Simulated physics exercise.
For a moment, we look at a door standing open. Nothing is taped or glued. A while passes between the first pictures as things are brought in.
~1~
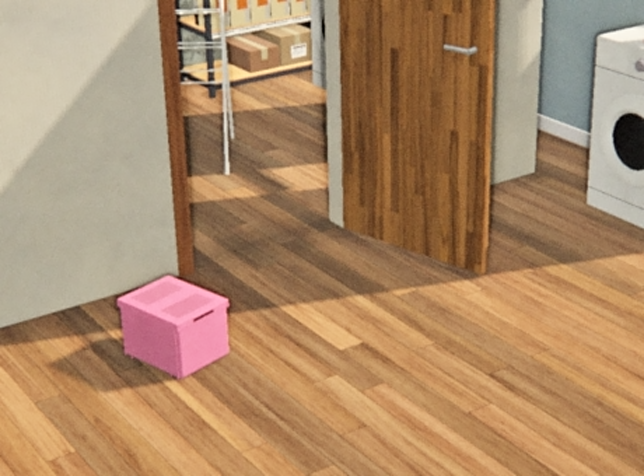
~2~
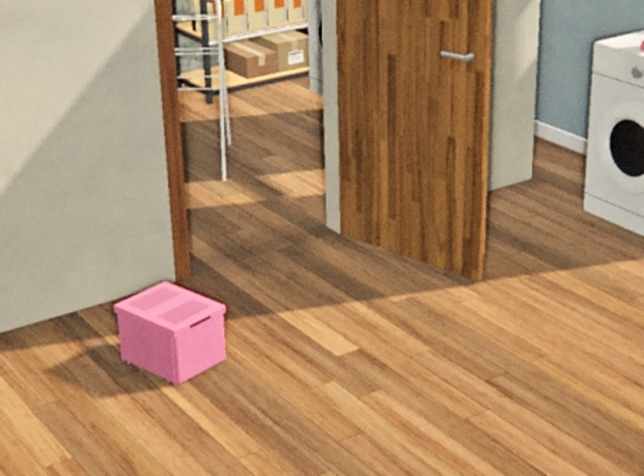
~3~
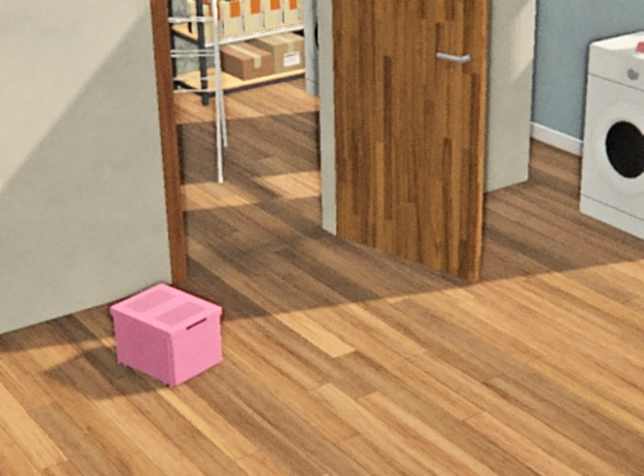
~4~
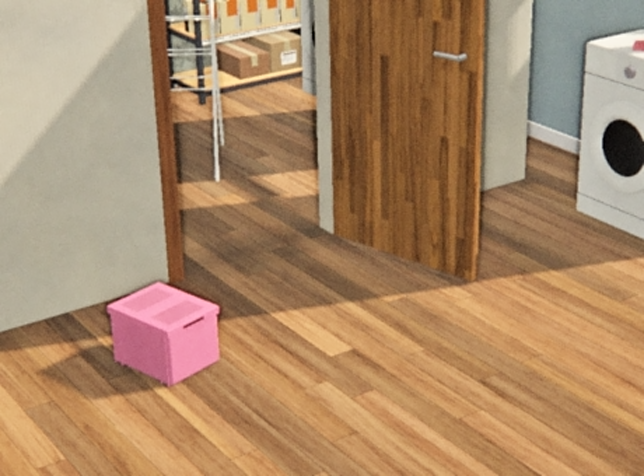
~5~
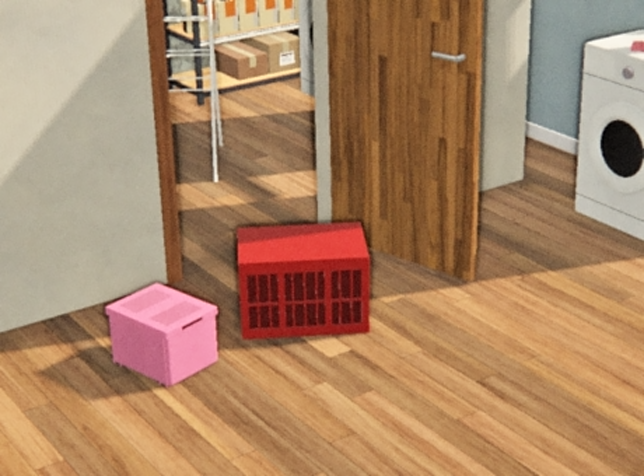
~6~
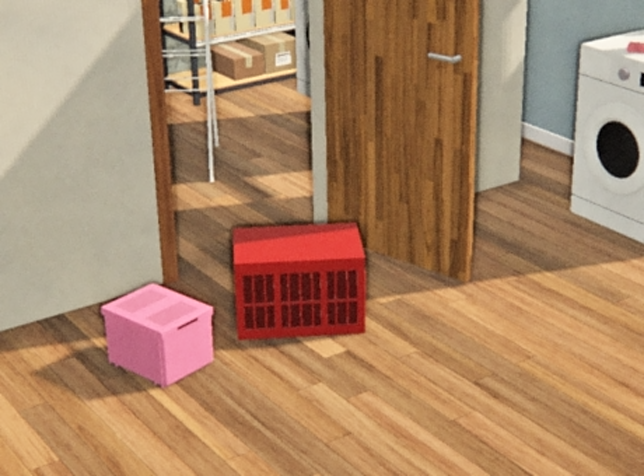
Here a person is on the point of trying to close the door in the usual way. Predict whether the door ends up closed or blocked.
The door's path is barred.
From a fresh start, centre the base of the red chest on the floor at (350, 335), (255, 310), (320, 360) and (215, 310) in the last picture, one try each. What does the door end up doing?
1: Swings home; 2: Stays ajar; 3: Swings home; 4: Stays ajar.
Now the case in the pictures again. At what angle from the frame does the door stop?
Roughly 65°.
Then, 0.60 s after the last picture, door 94° open.
Then, 1.00 s after the last picture, door 79° open.
Then, 1.30 s after the last picture, door 67° open.
At rest, door 65° open; both in place. Seen from the same camera at the end, red chest near (292, 282).
